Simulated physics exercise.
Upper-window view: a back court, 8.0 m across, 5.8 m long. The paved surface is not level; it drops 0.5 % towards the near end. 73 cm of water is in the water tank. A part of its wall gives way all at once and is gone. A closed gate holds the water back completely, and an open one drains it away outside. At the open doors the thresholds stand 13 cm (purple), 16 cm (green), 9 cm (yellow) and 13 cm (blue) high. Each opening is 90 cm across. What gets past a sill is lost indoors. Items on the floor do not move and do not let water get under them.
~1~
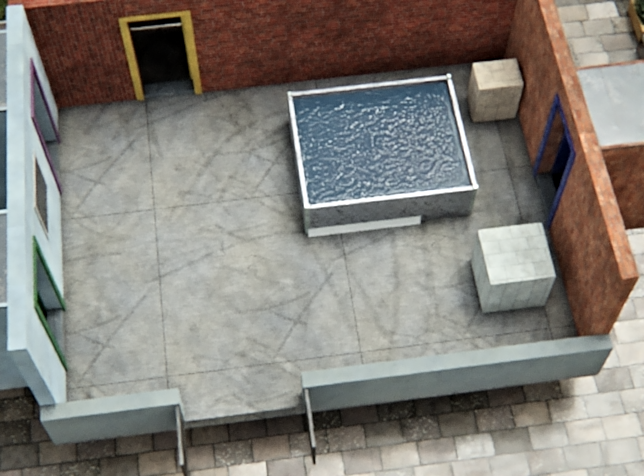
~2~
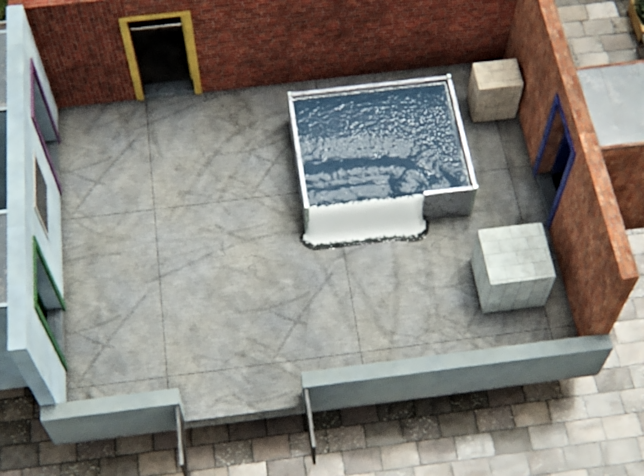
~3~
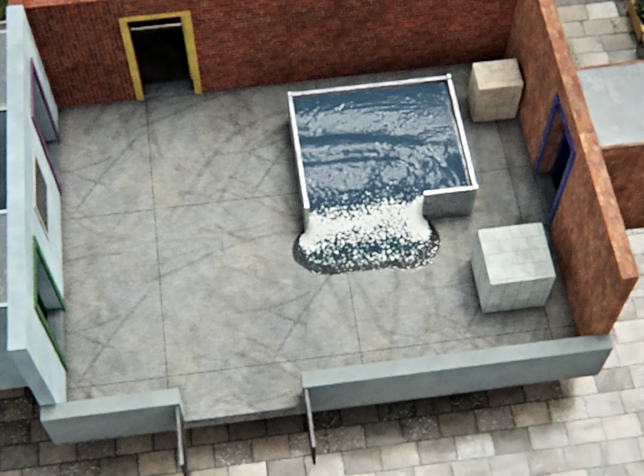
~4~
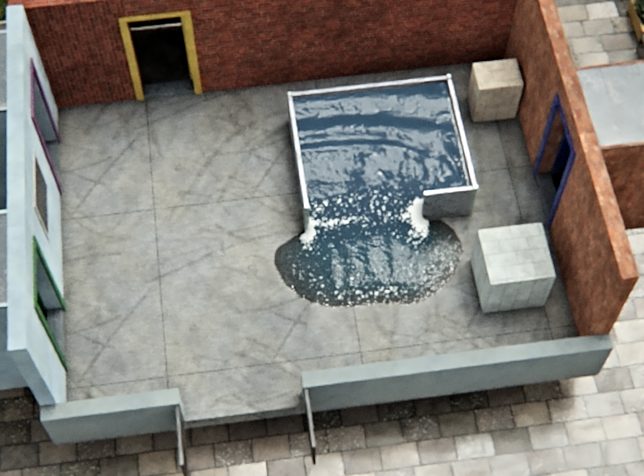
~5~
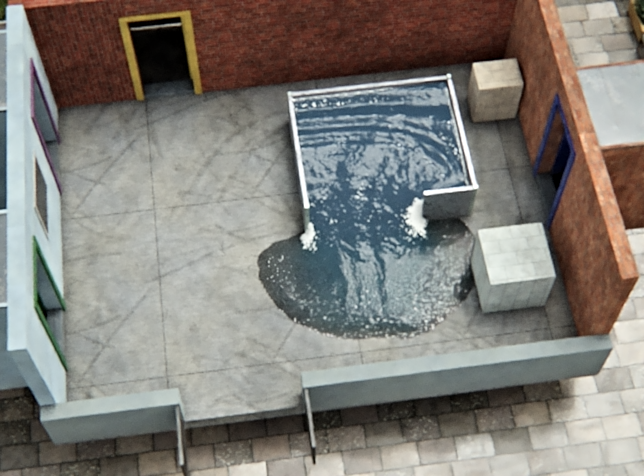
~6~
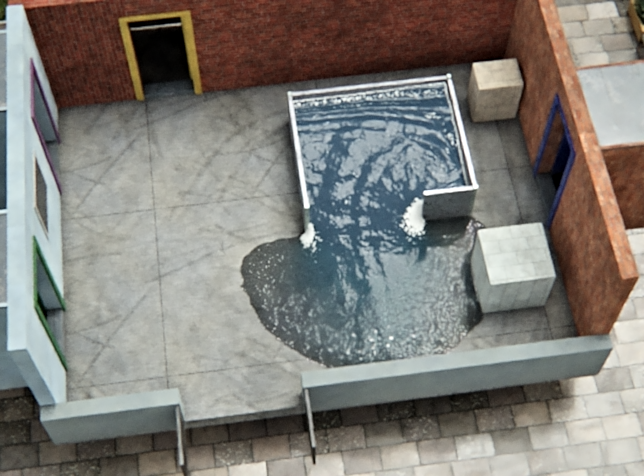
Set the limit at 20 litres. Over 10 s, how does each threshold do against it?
At the purple door the water stays short of it. At the green door the water stays short of it. At the yellow door the water stays short of it. At the blue door the water stays short of it.
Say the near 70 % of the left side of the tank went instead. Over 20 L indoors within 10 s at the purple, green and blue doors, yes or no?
Then: Purple beyond it, green beyond it, blue short of it.
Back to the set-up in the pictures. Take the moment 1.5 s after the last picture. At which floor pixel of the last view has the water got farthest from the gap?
About (140, 411) in the last view.
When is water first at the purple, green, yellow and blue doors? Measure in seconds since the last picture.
So purple at 3.8 s, green at 2.4 s, yellow at 5.0 s, and blue at 1.4 s.
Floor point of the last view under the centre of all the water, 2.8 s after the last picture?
The water's centre sits at about (370, 271).
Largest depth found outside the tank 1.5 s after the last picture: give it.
44 cm or so.
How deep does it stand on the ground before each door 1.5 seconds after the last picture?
Depths in cm: Purple 0, green 0, yellow 0, blue 1.
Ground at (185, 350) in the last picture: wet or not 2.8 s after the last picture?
It is wet.
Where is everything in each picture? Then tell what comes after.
In the first picture, still water, 73 cm deep, in the water tank at (380, 142).
In the second picture, water pours out at (365, 215) and has run 1.0 m, to (308, 244); typically 9 cm deep outside, 73 cm at the water tank's back.
In the third picture, water pours out at (365, 217) and has run 1.2 m, to (298, 255); typically 14 cm deep outside, 73 cm at the water tank's back.
In the fourth picture, water pours out at (365, 217) and has run 1.6 m, to (445, 277); typically 11 cm deep outside, 73 cm at the water tank's back.
In the fifth picture, water pours out at (365, 218) and has run 2.1 m, to (421, 328); typically 8 cm deep outside, 68 cm at the water tank's back.
In the sixth picture, water pours out at (365, 218) and has run 2.7 m, to a hidden place; typically 7 cm deep outside, 62 cm at the water tank's back.
Then, 0.7 s after the last picture water covers 25 % of the floor and is deepest (48 cm) near (374, 370); purple door not reached, green door not reached, yellow door not reached, blue door not reached.
Then, 1.5 s after the last picture water covers 35 % of the floor and is deepest (44 cm) near (364, 383); purple door not reached, green door not reached, yellow door not reached, blue door 1 cm at the sill, 0 L in.
Then, 2.8 s after the last picture water covers 45 % of the floor and is deepest (39 cm) near (537, 361); purple door not reached, green door 14 cm at the sill, 0 L in, yellow door not reached, blue door 10 cm at the sill, 0 L in.
Then, 5.3 s after the last picture water covers 75 % of the floor and is deepest (22 cm) near (548, 359); purple door 4 cm at the sill, 0 L in, green door 14 cm at the sill, 6 L in, yellow door 4 cm at the sill, 0 L in, blue door 6 cm at the sill, 0 L in.
Then, 9.3 s after the last picture water covers 95 % of the floor and is deepest (14 cm) near (560, 273); purple door 7 cm at the sill, 0 L in, green door 11 cm at the sill, 6 L in, yellow door 7 cm at the sill, 0 L in, blue door 8 cm at the sill, 0 L in.
